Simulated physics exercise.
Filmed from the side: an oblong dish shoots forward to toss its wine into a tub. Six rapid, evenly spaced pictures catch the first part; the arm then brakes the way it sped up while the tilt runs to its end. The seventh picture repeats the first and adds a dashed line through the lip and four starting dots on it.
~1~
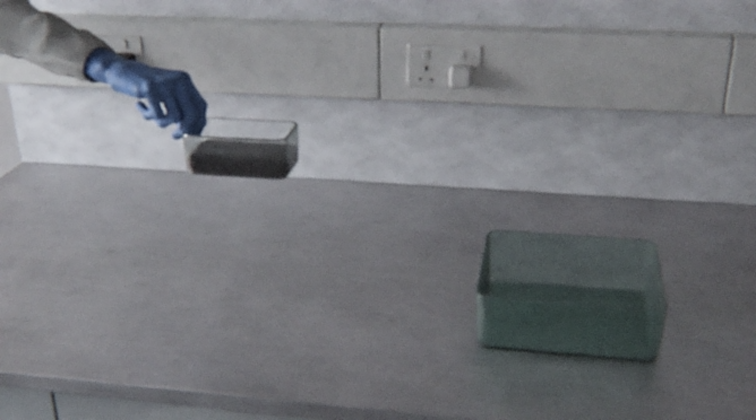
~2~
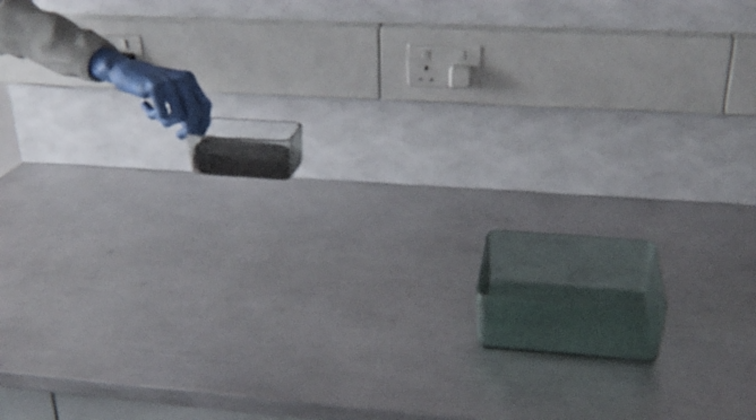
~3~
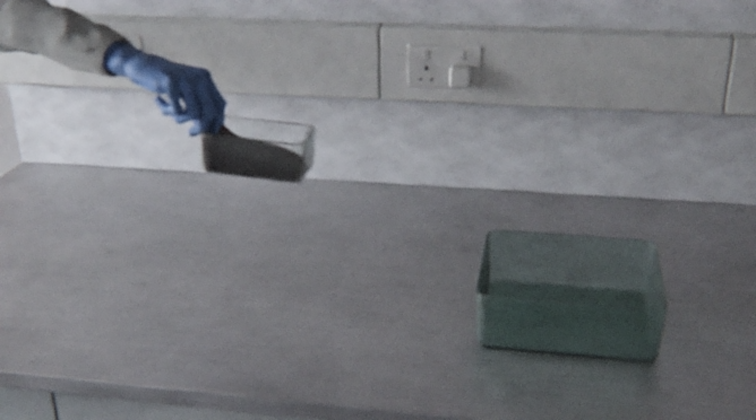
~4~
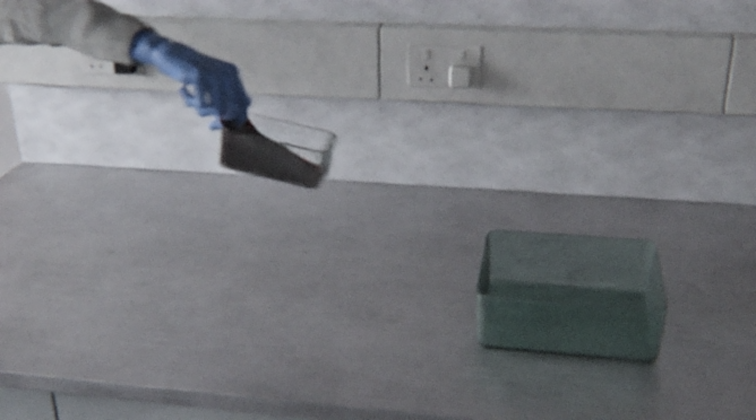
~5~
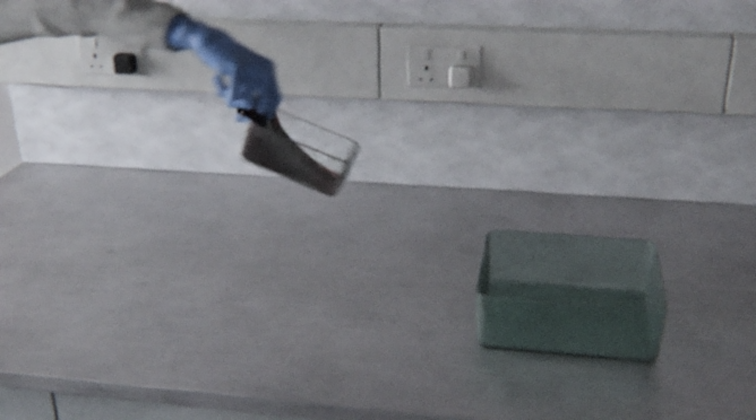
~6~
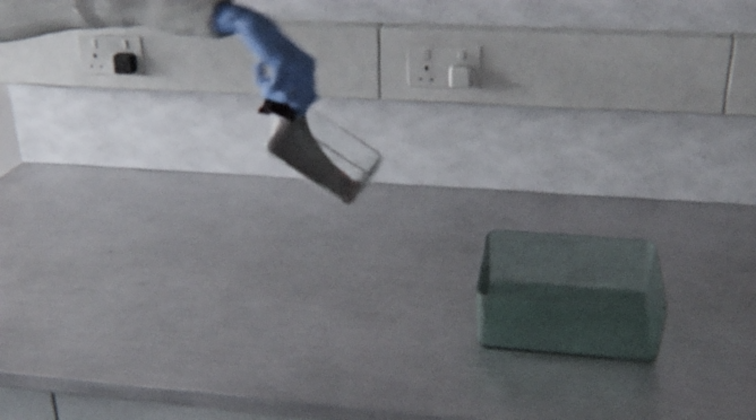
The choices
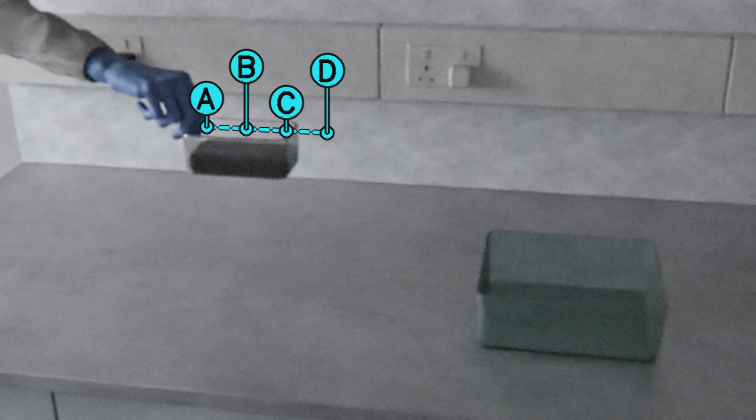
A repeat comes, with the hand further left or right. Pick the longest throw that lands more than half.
The limit is D.
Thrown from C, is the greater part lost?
Yes.
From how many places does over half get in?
One.
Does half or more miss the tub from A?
Yes.
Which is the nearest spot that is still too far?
C it is.
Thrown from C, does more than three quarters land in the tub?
No.
On the marked copy, A at (206, 126); B at (246, 128); C at (286, 130); D at (327, 132).
If A is chosen, about 2 % lands in the tub, 98 % falls short.
If B is chosen, about 10 % lands in the tub, 88 % falls short.
If C is chosen, about 25 % lands in the tub, 71 % falls short and 3 % goes beside or beyond.
If D is chosen, about 69 % lands in the tub, 24 % falls short and 7 % goes beside or beyond.
